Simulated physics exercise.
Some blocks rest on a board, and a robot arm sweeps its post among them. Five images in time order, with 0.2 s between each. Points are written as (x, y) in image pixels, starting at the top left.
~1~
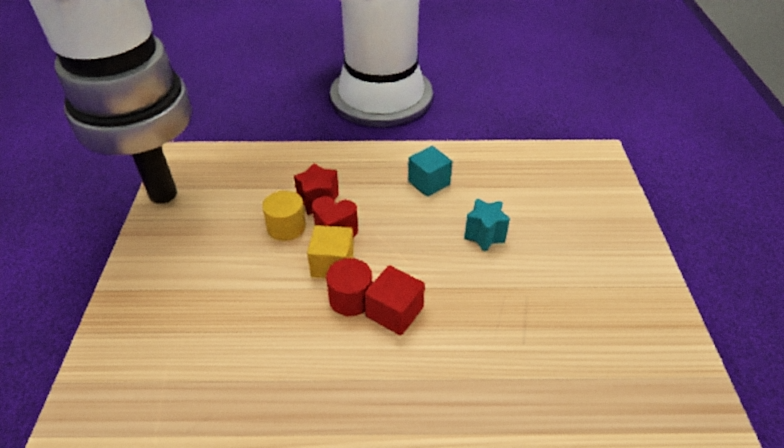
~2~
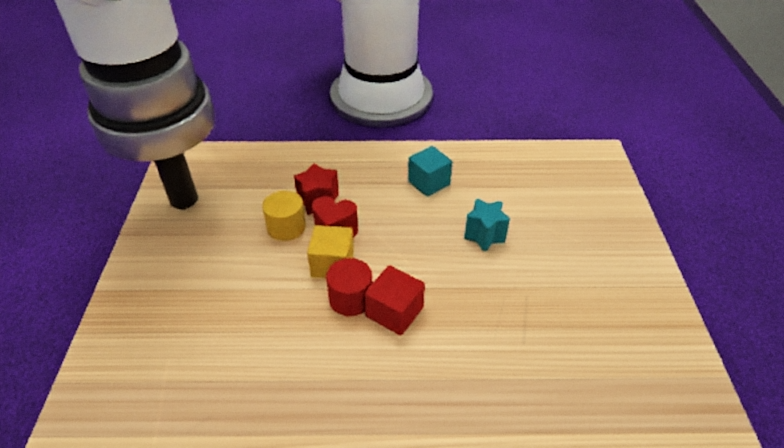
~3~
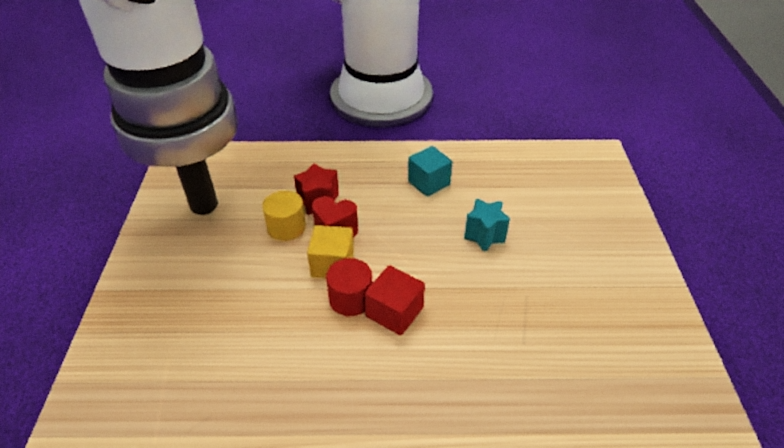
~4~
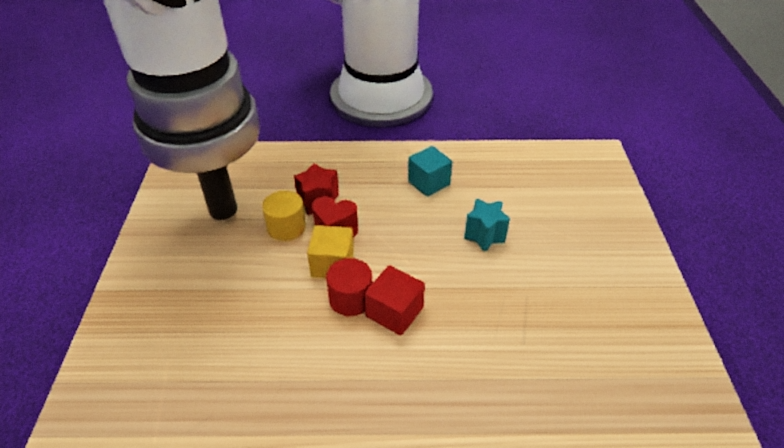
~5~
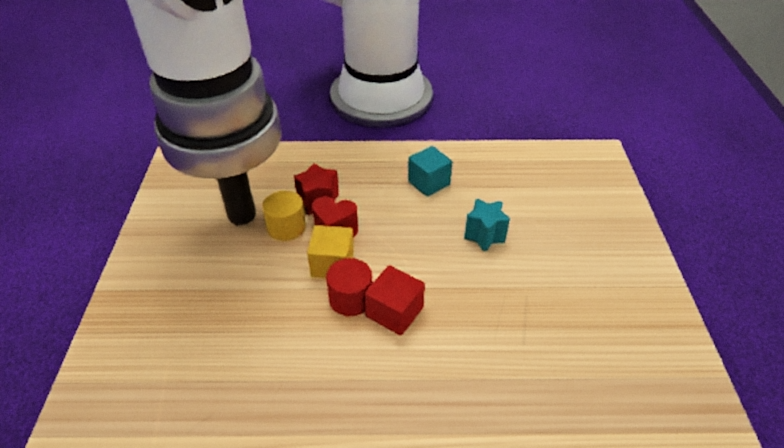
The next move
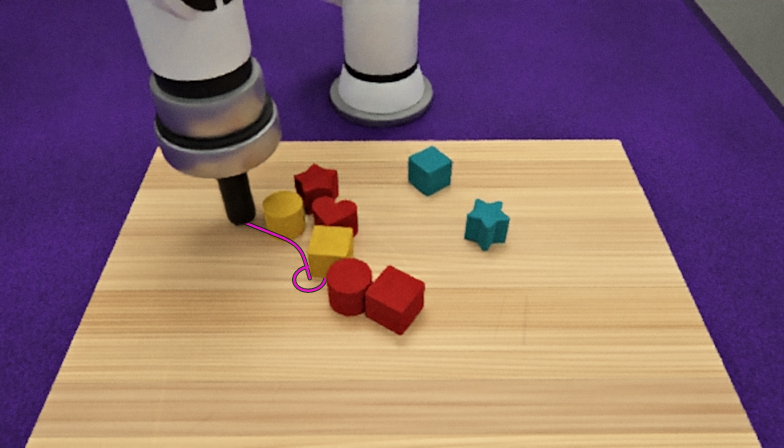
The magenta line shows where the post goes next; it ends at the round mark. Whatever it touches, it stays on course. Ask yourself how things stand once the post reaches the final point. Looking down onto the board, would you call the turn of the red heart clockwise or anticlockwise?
It ends up turned clockwise.
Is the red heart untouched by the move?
It seems not.
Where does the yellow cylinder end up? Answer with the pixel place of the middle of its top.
About (319, 204).
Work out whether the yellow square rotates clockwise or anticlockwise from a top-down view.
Counterclockwise from above.
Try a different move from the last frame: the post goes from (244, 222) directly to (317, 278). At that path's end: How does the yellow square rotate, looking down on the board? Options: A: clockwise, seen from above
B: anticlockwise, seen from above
Choice B: Anticlockwise, seen from above.
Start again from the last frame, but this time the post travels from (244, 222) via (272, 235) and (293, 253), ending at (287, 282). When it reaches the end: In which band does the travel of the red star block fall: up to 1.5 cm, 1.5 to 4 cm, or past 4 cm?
Overall it shifts less than 1.5 cm.
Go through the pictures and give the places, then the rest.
The first picture shows post tip at (164, 195); block tops, yellow cylinder at (282, 203); yellow square at (330, 240); red heart at (333, 209); red cylinder at (349, 275).
The second picture shows post at (184, 200); blocks unchanged.
The third picture shows post at (204, 205); blocks unchanged.
The fourth picture shows post at (224, 210); blocks unchanged.
The fifth picture shows post at (242, 215); yellow cylinder at (282, 203); yellow square at (330, 240); red heart at (333, 209); red cylinder at (349, 275).
Path on the board, from (244, 222) over (274, 234) and (300, 251) to (310, 278).
What follows on the original path. One third of the way, post at (273, 228); yellow cylinder at (305, 205); red heart at (344, 208), turned 20° clockwise.
Two thirds of the way, post at (299, 244); yellow cylinder at (319, 204); red heart at (357, 206), turned 45° clockwise.
At the end, post at (309, 272); yellow cylinder at (319, 204); yellow square at (341, 244), turned 20° anticlockwise; red heart at (357, 206), turned 45° clockwise; red cylinder in place.
